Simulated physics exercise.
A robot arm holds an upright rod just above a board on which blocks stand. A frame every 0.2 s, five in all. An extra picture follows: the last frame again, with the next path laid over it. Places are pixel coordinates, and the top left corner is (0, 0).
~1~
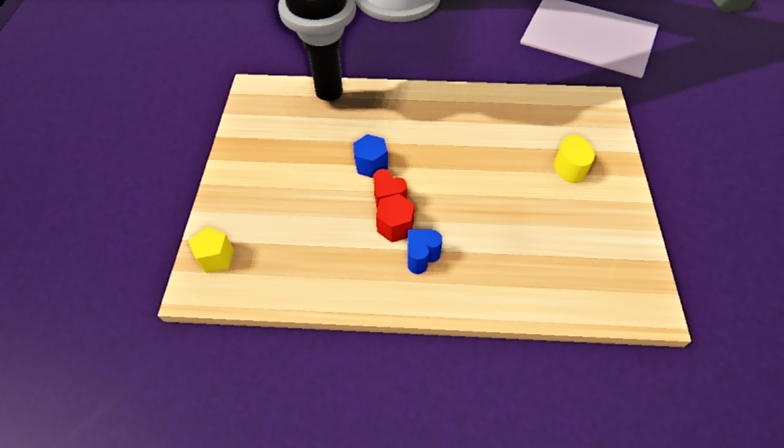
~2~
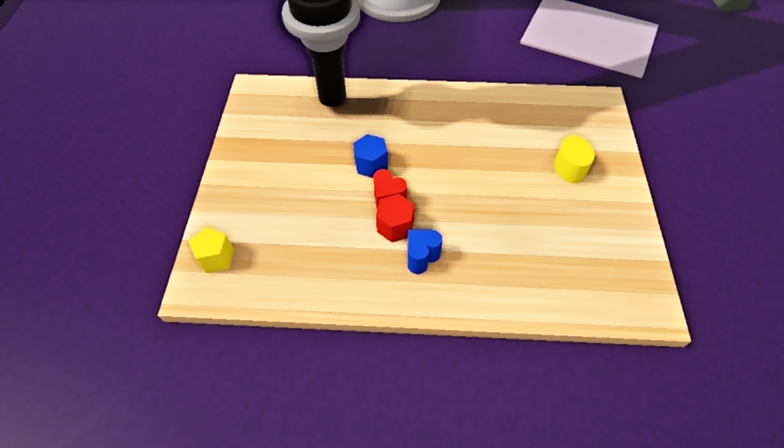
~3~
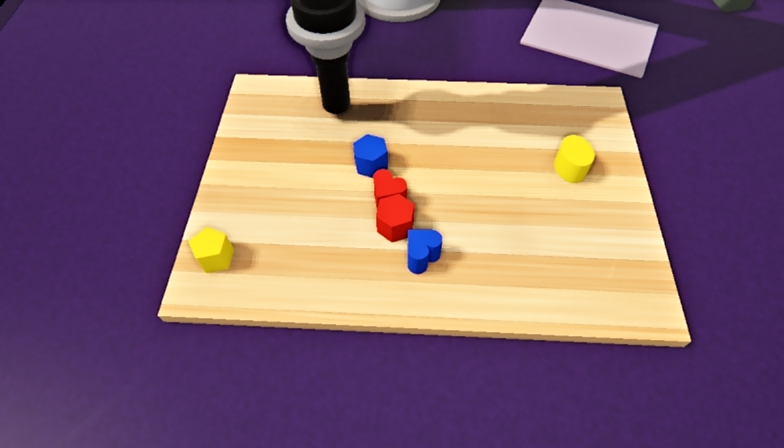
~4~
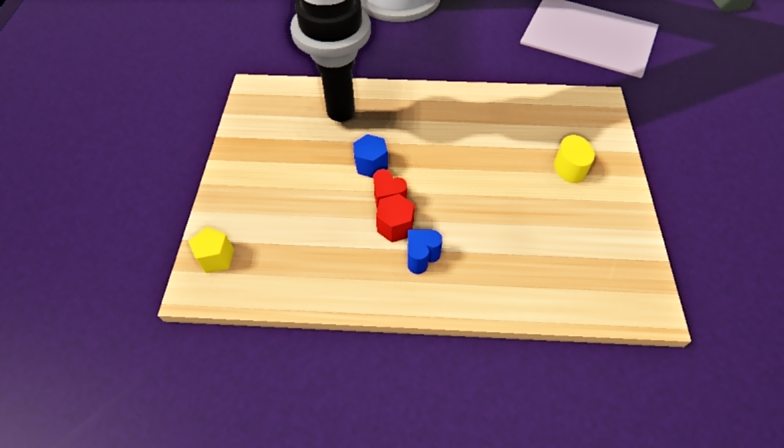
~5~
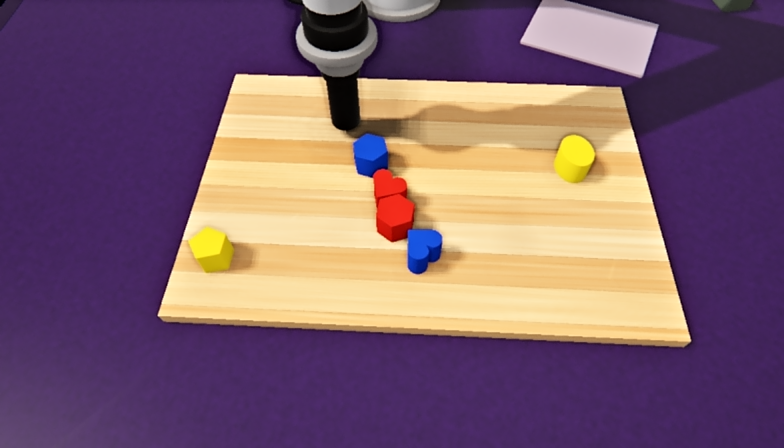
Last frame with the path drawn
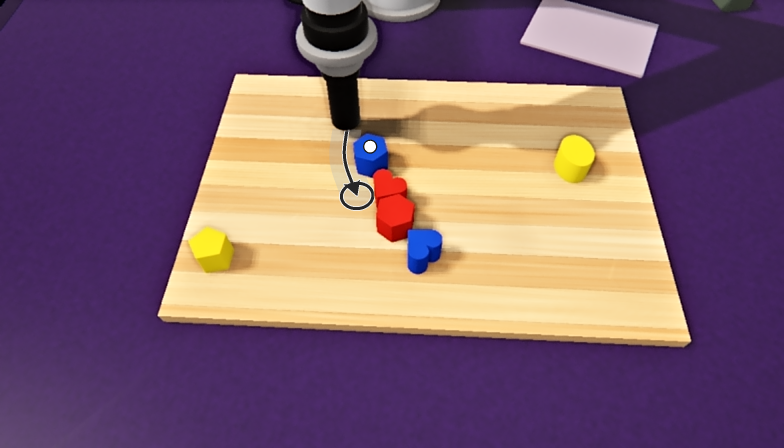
At the start, a dark upright rod on a robot arm is over the back edge of a wooden board, with blue and red blocks lined up near the middle and a yellow block toward each side. The rod moves slightly forward and right, nearing the blue hexagonal block, while every block stays still.
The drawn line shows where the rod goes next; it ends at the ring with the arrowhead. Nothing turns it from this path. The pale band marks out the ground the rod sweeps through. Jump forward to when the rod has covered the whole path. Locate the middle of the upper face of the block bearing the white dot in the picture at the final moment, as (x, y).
It is at (382, 156).
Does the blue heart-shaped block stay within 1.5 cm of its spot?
My answer is yes.
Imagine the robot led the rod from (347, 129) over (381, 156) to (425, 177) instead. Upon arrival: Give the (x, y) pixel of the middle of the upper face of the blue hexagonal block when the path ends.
I predict (380, 169).
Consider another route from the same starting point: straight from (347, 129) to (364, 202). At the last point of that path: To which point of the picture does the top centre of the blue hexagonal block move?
That would be at about pixel (392, 163).
The drawn path runs from (347, 129) by way of (345, 162) to (357, 196); the dot is on the blue hexagonal block.
On the path given first. One third of the way, rod at (343, 142); nothing pushed yet.
Two thirds of the way, rod at (347, 164); blue hexagonal block at (379, 156), turned 50° anticlockwise.
At the end, rod at (356, 187); blue hexagonal block at (382, 156), turned 60° anticlockwise; red heart-shaped block at (393, 184); red hexagonal block not moved; blue heart-shaped block not moved.
